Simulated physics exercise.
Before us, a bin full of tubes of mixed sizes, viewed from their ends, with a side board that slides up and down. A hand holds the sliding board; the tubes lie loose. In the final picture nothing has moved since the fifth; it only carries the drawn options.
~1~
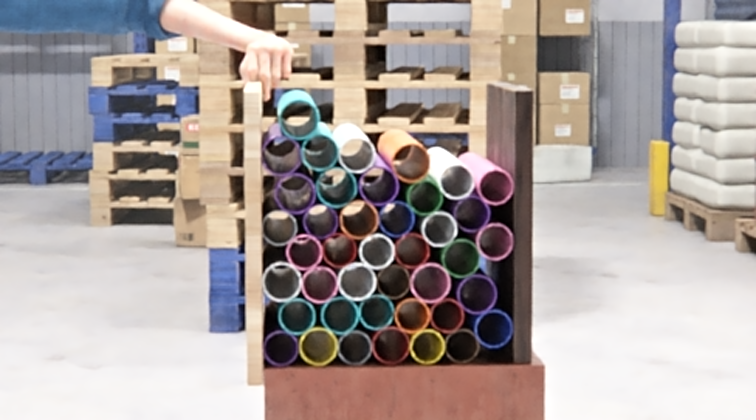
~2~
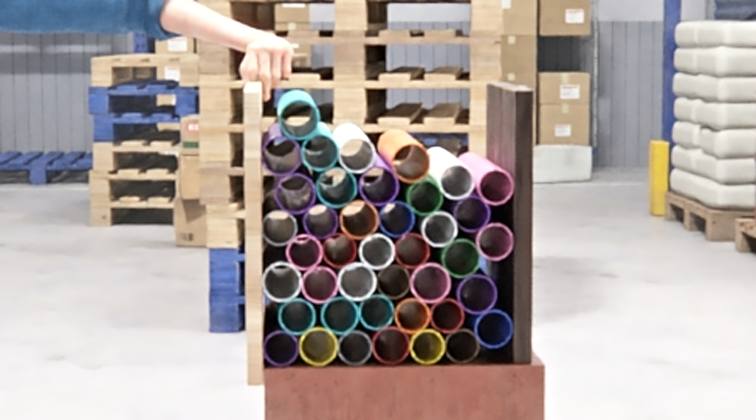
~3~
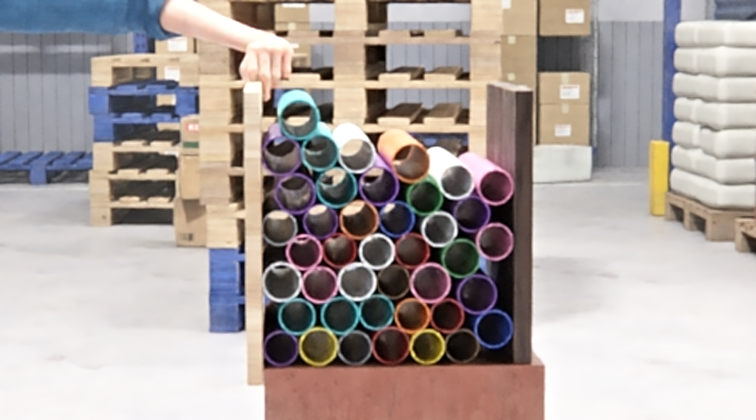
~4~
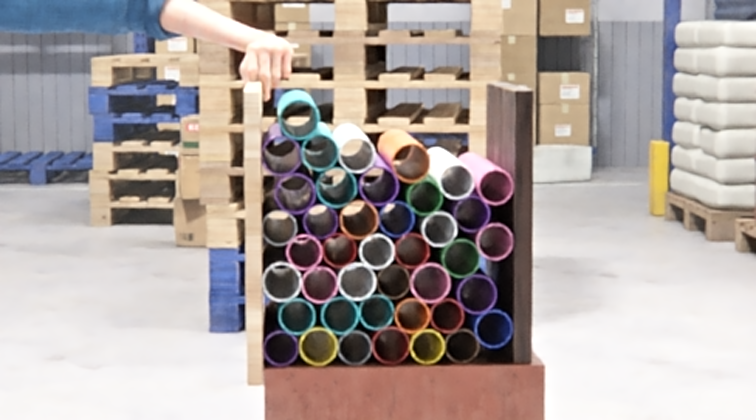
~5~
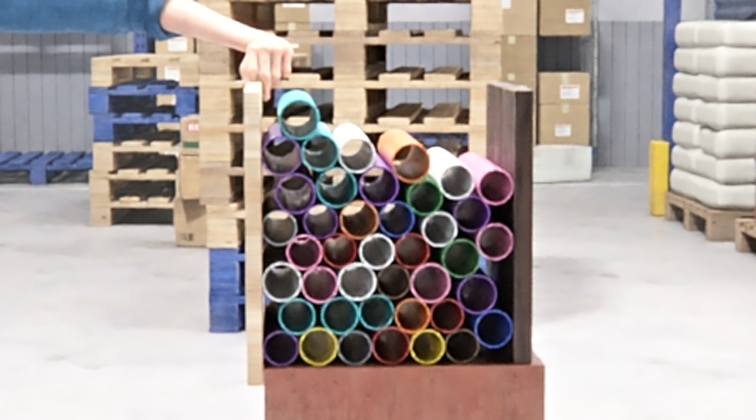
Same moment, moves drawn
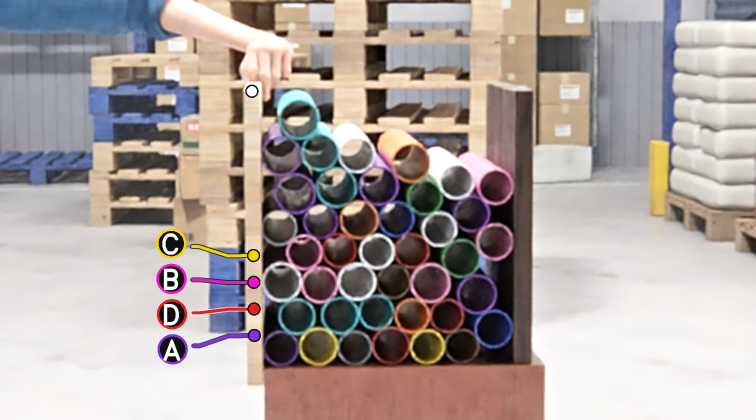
Nothing visibly moves, neither the hand gripping the top of the pale board at the bin's left side nor the tubes, and the camera stays still. Seen end-on in a warehouse, purple, turquoise, white, pink, orange and other coloured tubes lie stacked between that board and a dark upright on the right, above a reddish base. Wooden and blue pallets, cardboard boxes and white wrapped sacks stand behind.
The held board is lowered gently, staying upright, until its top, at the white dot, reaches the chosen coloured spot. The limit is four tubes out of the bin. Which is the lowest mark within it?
It can be let down to C.
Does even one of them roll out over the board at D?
Yes.
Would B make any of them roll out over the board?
Yes.
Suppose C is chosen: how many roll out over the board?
It comes to two.
On the marked copy, A at (254, 335); B at (254, 282); C at (254, 255); D at (254, 309); the white dot at (252, 91).
Taking C. A third of the way, top of the board (261, 162).
Two thirds of the way, top of the board (261, 241).
When it is over, top of the board (261, 255), two out over the board.
As for the rest, A more than four out over the board; B five out over the board; D more than four out over the board.
